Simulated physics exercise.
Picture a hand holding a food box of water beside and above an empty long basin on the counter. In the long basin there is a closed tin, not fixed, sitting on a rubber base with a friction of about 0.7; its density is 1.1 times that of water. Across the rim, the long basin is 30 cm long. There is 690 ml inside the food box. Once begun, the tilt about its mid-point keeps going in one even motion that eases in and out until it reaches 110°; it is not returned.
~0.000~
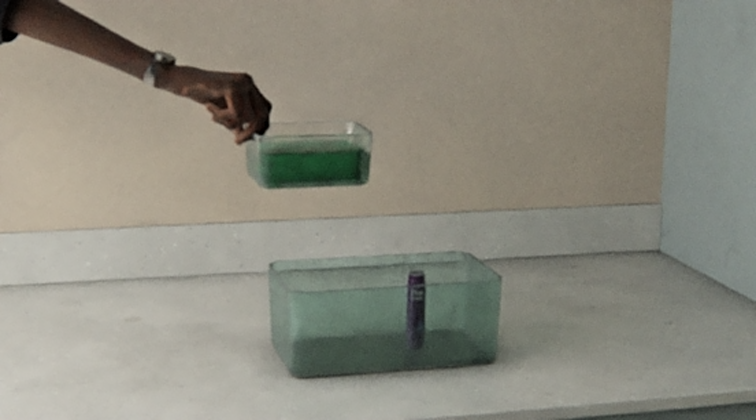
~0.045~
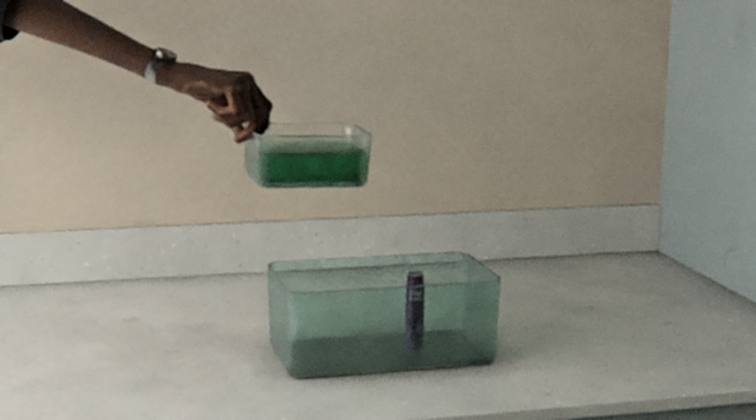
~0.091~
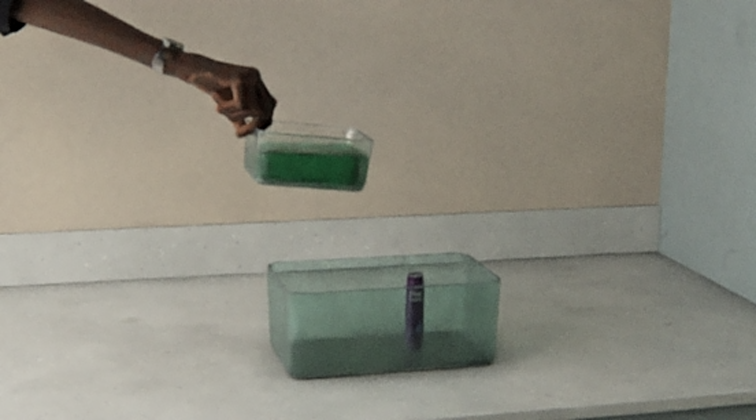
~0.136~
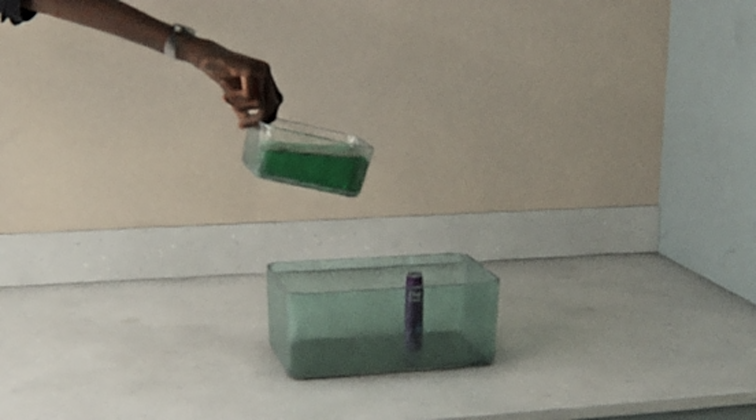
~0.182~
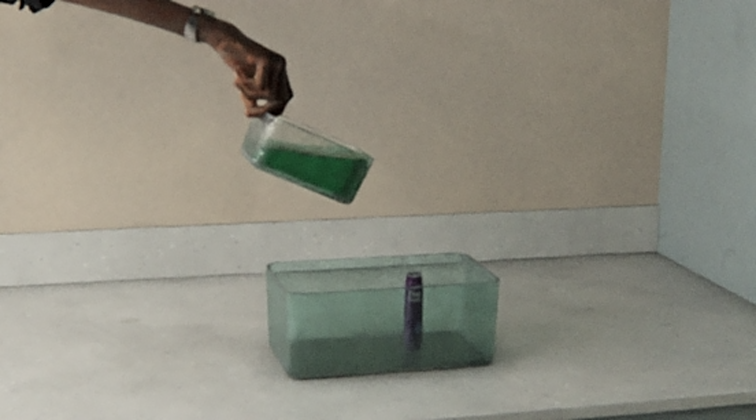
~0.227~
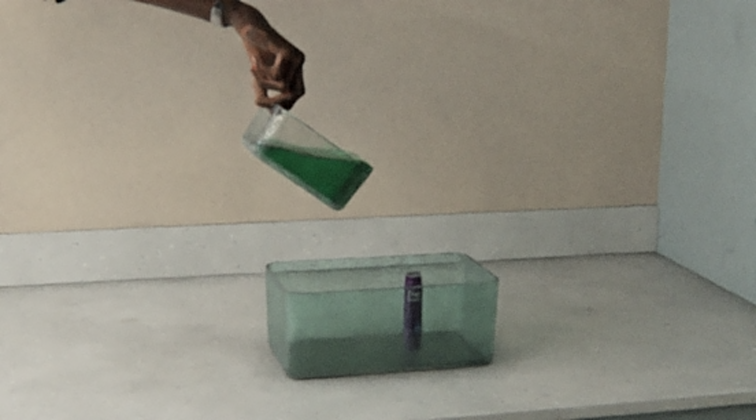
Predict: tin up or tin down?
Watch, it's going to be unseated.
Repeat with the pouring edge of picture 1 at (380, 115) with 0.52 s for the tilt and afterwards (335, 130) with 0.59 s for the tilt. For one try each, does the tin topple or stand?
In the first try it remains standing; in the second it remains standing.
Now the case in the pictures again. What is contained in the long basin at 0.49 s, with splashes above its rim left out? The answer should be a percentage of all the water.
About 34 per cent.
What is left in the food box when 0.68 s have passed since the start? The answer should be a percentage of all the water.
Around 1 in a hundred.
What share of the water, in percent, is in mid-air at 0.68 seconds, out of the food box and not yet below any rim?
About 7 % of the total.
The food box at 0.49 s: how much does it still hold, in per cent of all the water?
I'd estimate some 12 % remains.
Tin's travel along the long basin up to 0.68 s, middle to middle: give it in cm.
Close to 3 cm.
By 0.49 s the tilt is 102° and 12 per cent is still to pour; the tin stands where it began.
By 0.68 s the tilt is 110° and 1 per cent is still to pour; the tin stands 3 cm from where it began.
By 0.87 s the tilt is 110° and 0 per cent is still to pour; the tin leans 6°.
By 1.09 s the tilt is 110° and 0 per cent is still to pour; the tin leans 17°.
At rest the tin lies on its side.
